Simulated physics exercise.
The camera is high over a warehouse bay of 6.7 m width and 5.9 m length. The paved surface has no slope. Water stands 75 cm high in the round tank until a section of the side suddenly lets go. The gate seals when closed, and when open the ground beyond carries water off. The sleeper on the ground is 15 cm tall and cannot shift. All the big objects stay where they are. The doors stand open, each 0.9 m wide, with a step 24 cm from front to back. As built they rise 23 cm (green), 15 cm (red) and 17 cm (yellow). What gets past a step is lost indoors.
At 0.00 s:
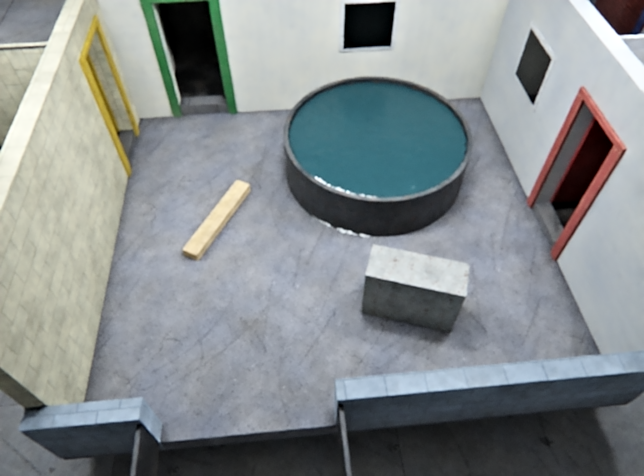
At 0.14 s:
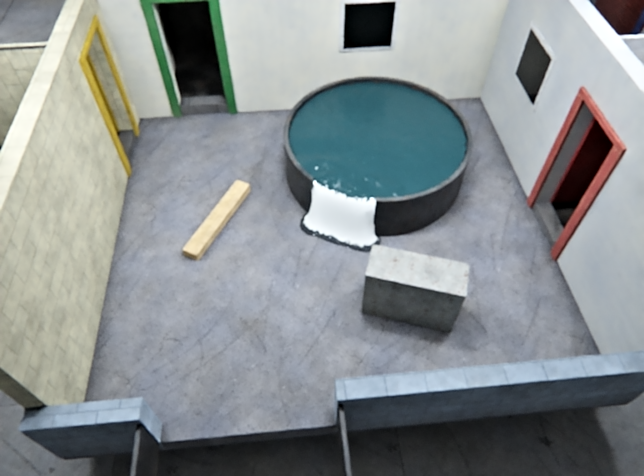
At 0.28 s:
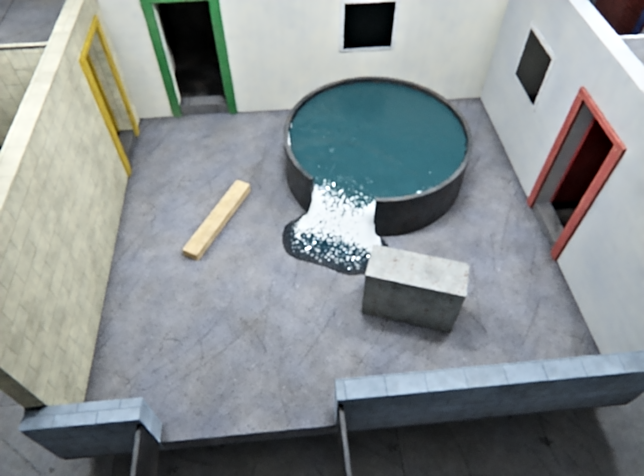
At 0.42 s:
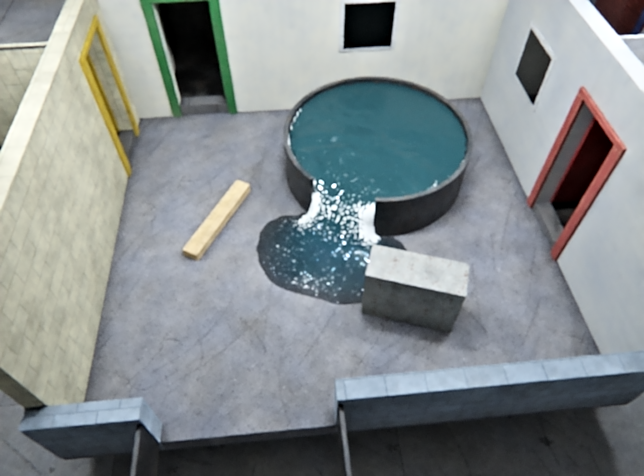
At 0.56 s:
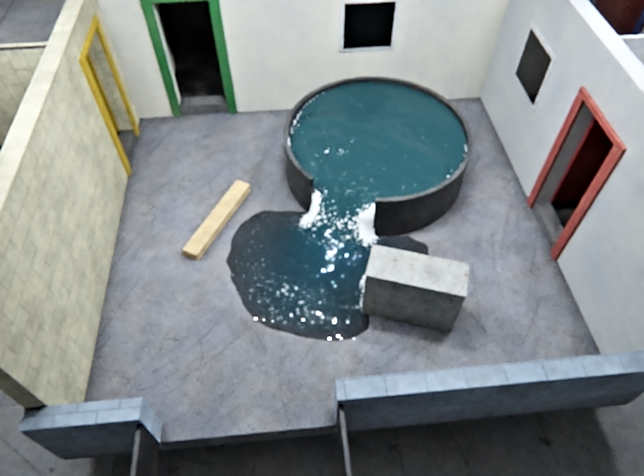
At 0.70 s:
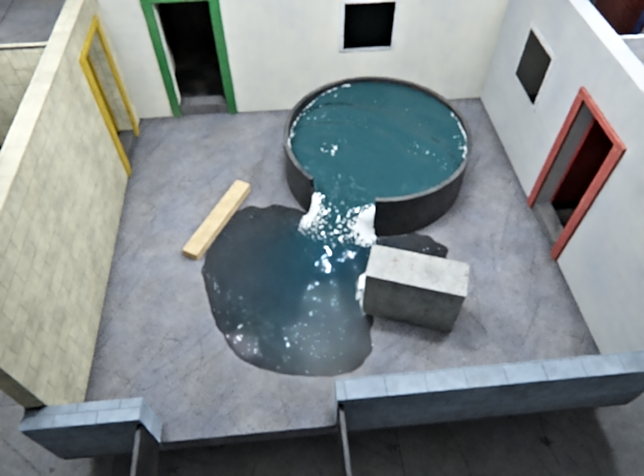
A walled warehouse bay with a grey paved floor is seen from high above by a still camera. A round dark tank of blue-green water stands near the back, with a green door and a yellow door to the left, a red door at right, a wooden plank and a grey block. Water bursts from the tank's front, foaming white, and spreads forward in a widening dark pool past the block.
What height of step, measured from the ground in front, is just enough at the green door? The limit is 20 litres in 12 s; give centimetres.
About 5 cm.
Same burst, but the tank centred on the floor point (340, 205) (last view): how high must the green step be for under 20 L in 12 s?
Some 8.5 cm.
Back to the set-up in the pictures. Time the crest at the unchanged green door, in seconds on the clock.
Near 7.0 s.
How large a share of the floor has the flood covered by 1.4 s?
Some 35 per cent of it.
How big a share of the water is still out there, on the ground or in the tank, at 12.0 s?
Roughly 52 in a hundred.
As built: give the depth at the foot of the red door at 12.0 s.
Some 5.0 cm.
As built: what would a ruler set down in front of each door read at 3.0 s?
In cm: Green 0, red 7, yellow 0.
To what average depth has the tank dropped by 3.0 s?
Some 45 cm.
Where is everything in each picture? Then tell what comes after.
In the first picture, still water, 75 cm deep, in the round tank at (377, 135); the green door at (195, 69) is dry.
In the second picture, the front is at (313, 232), 0.3 m from the gap at (341, 217); 0.3 m2 of floor is wet, 75 cm left at the back.
In the third picture, the gap is at (341, 218), the front 0.8 m out at (299, 255); the back of the round tank holds 75 cm.
In the fourth picture, water pours out at (341, 219) and has run 1.3 m, to (290, 286); about 8 cm deep outside, 75 cm at the back.
In the fifth picture, the gap is at (341, 218), the front 1.9 m out at (270, 320); the back of the round tank holds 75 cm.
In the sixth picture, the front is at (253, 358), 2.5 m from the gap at (341, 218); 5.7 m2 of floor is wet, 75 cm left at the back; the green door at (195, 69), 3.8 m from the gap, is still 2.8 m from the nearest water.
After 1.4 s water covers 35 % of the floor, deepest (42 cm) near (336, 234); it has not reached the green door.
After 3.0 s water covers 55 % of the floor, deepest (30 cm) near (125, 333); it has not reached the green door.
After 12.0 s water covers 95 % of the floor, deepest (10 cm) near (489, 118); 6 cm at the green door, 0 litres in over its 23 cm step.
At the green door as built, the water arrived by 5.6 s and peaked near 8 cm at 7.0 s.
With a step of 4.5 cm, 28 litres would have come in within the 12 s; with 6 cm, 8 litres. So under 20 litres takes about 5 cm.
